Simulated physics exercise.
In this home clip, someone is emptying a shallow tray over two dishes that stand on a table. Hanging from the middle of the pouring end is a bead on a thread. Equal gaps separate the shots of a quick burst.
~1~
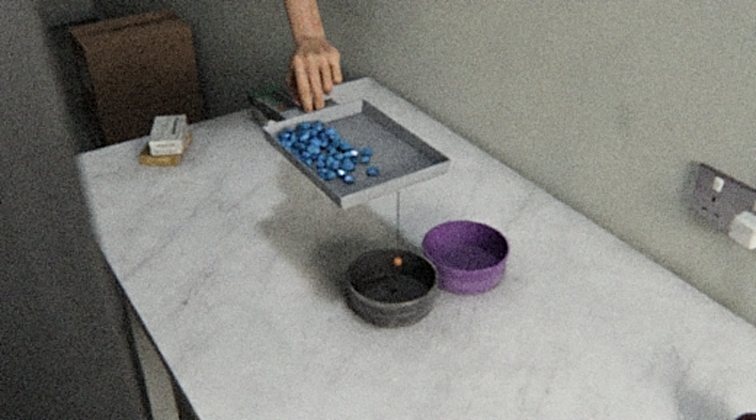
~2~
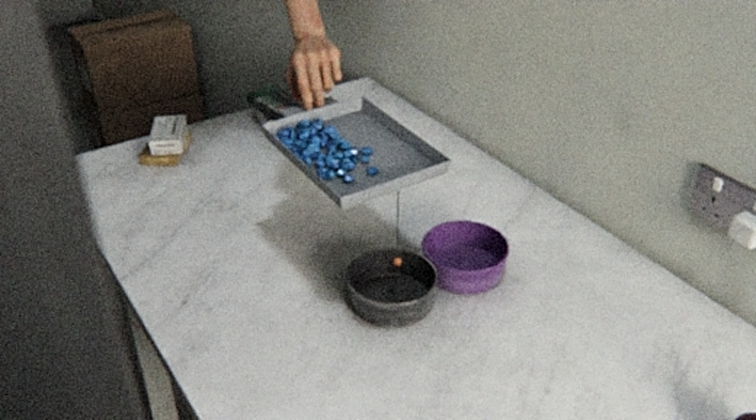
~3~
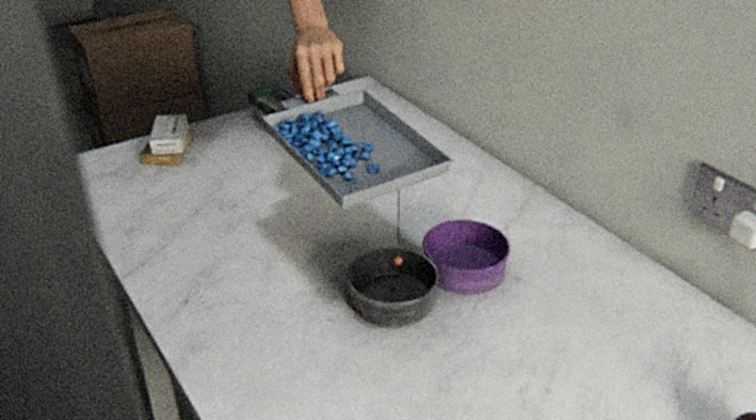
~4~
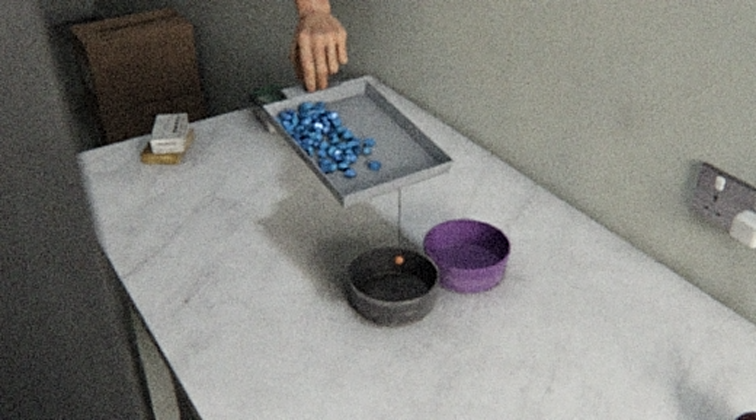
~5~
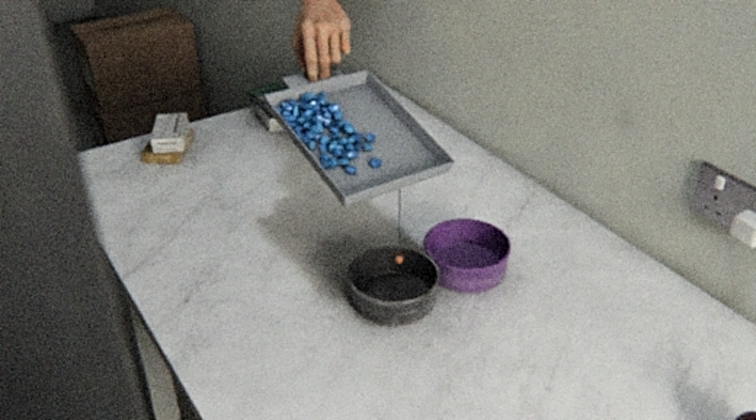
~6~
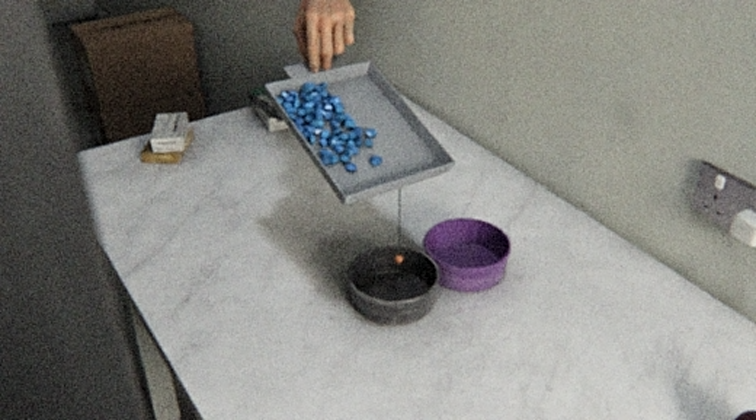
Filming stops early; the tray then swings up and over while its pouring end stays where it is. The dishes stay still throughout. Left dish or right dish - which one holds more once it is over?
The left one holds more.
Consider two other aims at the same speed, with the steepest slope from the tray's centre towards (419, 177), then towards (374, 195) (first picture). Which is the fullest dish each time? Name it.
Case one: The dish to the right. Case two: The dish to the left.
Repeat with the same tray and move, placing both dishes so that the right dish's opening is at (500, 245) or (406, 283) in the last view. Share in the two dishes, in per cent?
Close to 70 per cent, followed by close to 70 per cent.
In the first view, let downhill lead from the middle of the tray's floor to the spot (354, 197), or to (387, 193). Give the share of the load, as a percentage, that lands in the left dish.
20 and 40 per cent, in that order.
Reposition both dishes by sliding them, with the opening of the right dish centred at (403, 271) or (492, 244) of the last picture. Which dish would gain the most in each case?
The right-placed dish first, the left-placed dish second.
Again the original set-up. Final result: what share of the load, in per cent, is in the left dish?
Result: Near 50 in a hundred.
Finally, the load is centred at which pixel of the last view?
Once it all stops, the middle lies near (412, 305).
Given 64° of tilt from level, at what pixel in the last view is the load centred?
The middle of the pieces lands at roughly (394, 181).
Soon after the last picture, tray tipped steeply; nearly all on the tray; a small part in the air.
A little later, tray tipped past a quarter turn; about half on the tray; about a quarter in the left dish; about a quarter outside both; a small part in the air.
Later still, tray tipped past a quarter turn; about half in the left dish; a small part in the right dish; about a third outside both.
At rest, tray tipped past a quarter turn; about half in the left dish; a small part in the right dish; about a third outside both.
